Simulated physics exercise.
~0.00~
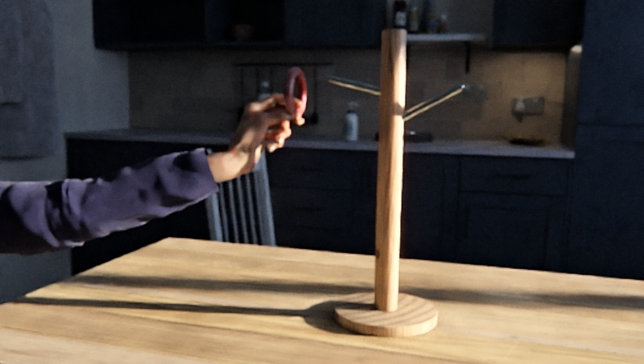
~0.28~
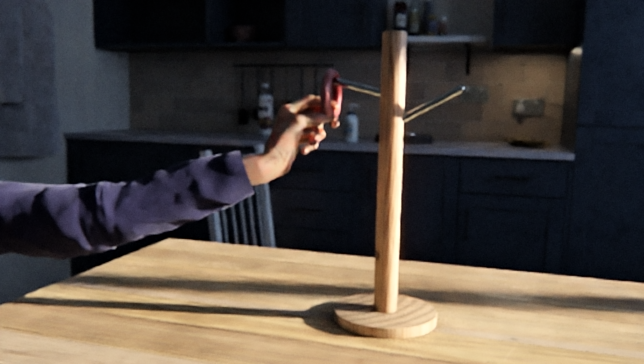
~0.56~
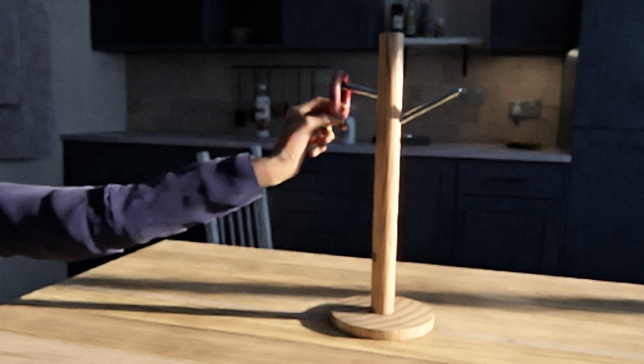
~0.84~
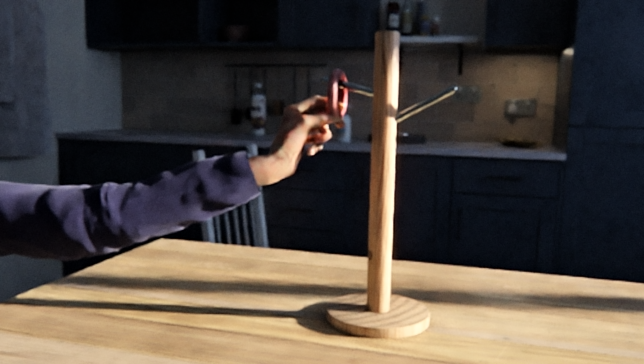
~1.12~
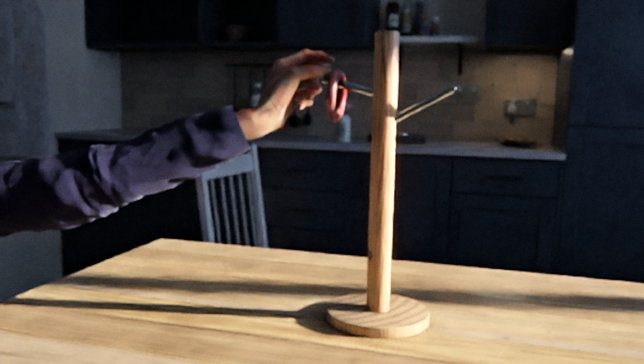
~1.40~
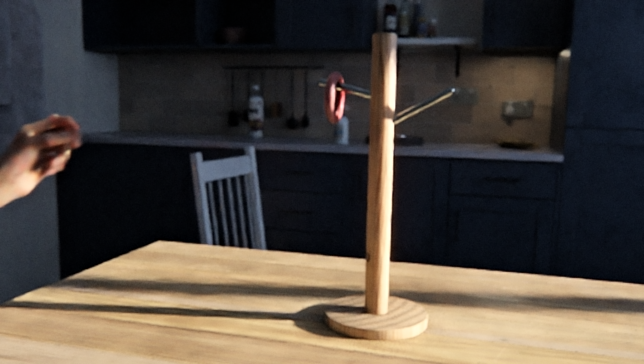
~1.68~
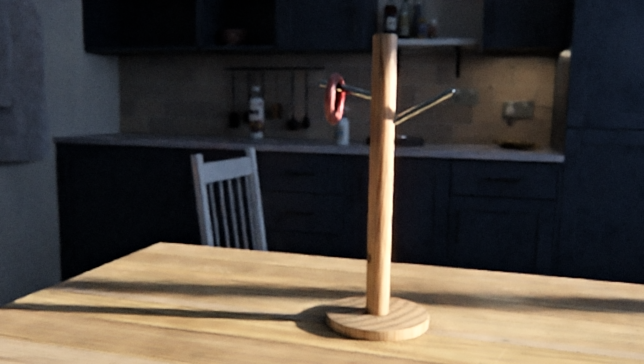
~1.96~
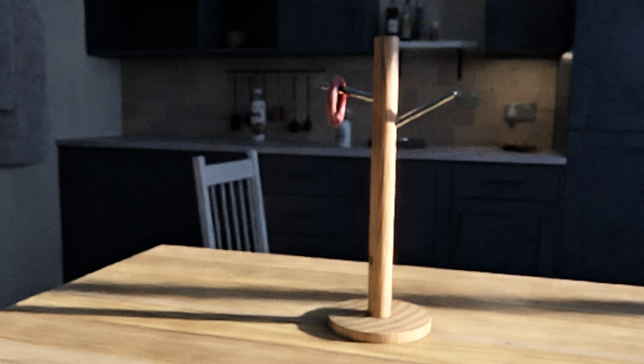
A hand hangs a red ring on the stand's left peg and withdraws, leaving it hanging.
